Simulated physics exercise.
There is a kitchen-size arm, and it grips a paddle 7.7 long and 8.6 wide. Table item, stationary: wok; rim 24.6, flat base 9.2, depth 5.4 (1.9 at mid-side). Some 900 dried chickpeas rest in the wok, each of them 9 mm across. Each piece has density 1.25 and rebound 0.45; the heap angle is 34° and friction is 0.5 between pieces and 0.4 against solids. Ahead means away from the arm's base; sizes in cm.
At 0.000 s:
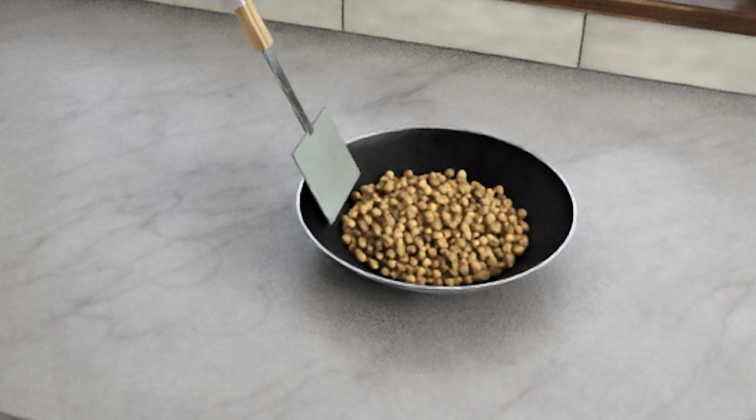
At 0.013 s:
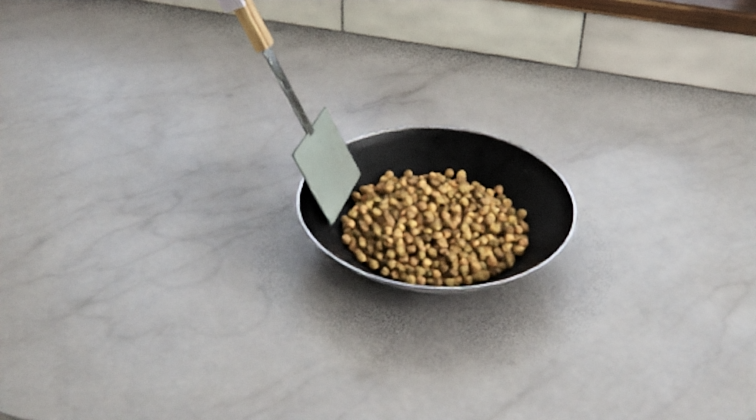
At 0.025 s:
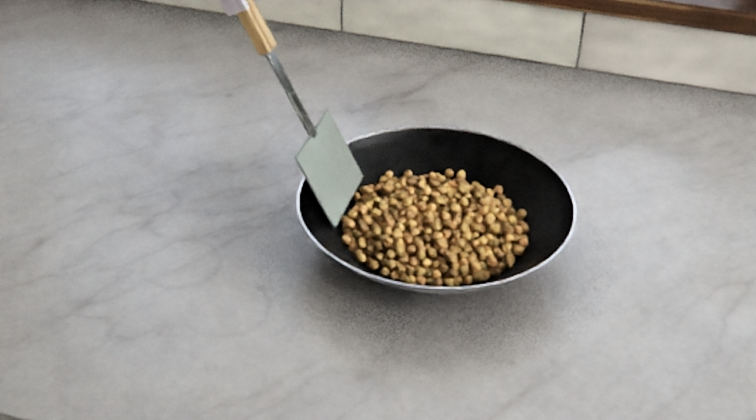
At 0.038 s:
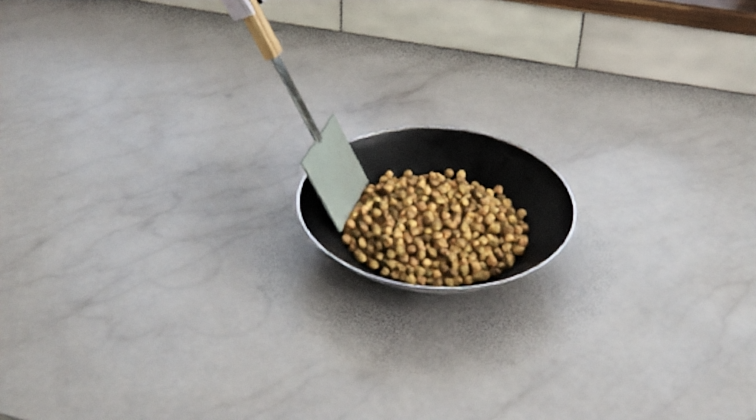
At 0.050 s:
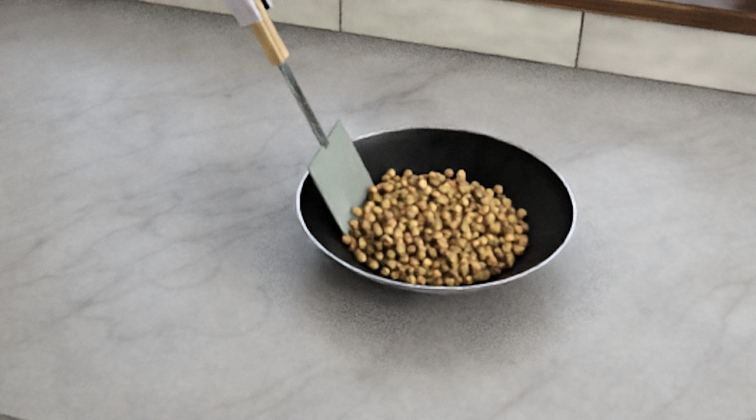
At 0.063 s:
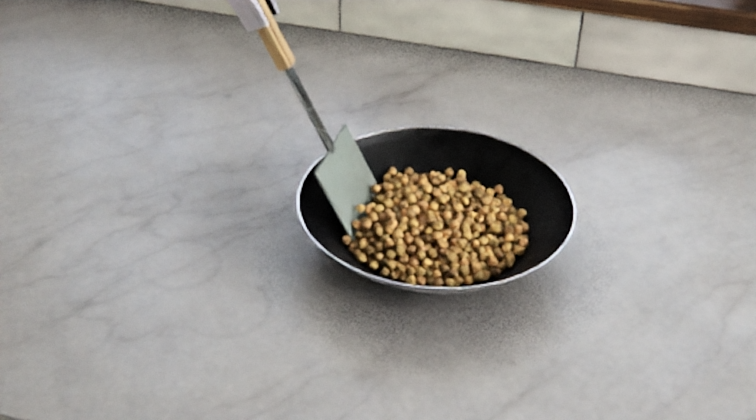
A flat metal spatula with a wooden grip starts at the left side of a black wok heaped with dried chickpeas on a grey countertop. It slides slowly a short way right and slightly downward, pressing into the pile's left edge, while the wok stays still and the heap barely shifts.
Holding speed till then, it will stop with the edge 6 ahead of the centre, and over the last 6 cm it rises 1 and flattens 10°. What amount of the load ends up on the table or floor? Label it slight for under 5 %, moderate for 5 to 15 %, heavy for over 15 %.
Label: Moderate.
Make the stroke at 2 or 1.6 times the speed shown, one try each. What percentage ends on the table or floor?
Roughly 35 per cent on the first try and 20 per cent on the second.
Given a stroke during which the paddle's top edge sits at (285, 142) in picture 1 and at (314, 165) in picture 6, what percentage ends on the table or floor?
Close to 10 in a hundred.
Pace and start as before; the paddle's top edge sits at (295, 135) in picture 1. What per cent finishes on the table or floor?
I'd estimate close to 5 per cent.
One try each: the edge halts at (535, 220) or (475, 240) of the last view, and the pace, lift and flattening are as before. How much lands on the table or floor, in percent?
Close to 40 and close to 0 per cent, respectively.
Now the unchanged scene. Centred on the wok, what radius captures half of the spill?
It's around 18 cm.
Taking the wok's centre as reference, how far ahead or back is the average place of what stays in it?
Offset: About 4.5 cm, ahead.
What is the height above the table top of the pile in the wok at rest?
About 7.5 centimetres.
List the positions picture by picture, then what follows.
The first picture shows paddle top edge at (309, 129), sloping 63°; upper third of the load around (435, 220), from x 345 to 525, top at y 175; 900 in the wok.
The second picture shows paddle top edge at (309, 130), sloping 63°; upper third of the load around (435, 220), from x 345 to 525, top at y 175.
The third picture shows paddle top edge at (312, 133), sloping 63°; upper third of the load around (435, 220), from x 345 to 525, top at y 175.
The fourth picture shows paddle top edge at (318, 137), sloping 63°; upper third of the load around (435, 220), from x 345 to 525, top at y 175.
The fifth picture shows paddle top edge at (324, 143), sloping 63°; upper third of the load around (435, 220), from x 345 to 525, top at y 175.
The sixth picture shows paddle top edge at (330, 147), sloping 63°; upper third of the load around (434, 218), from x 345 to 525, top at y 170; 900 in the wok.
By 0.16 s, sloping 63°, highest piece 5 above the table; 900 in the wok.
By 0.25 s, sloping 58°, highest piece 6 above the table; 900 in the wok.
By 0.50 s, sloping 53°, highest piece 7 above the table; 832 in the wok, 60 on the table or floor, 8 on the blade or in flight.
By 1.55 s, sloping 53°, highest piece 7 above the table; 826 in the wok, 74 on the table or floor.
Final count, 826 in the wok, 74 on the table or floor. That is 8 % on the table or floor.
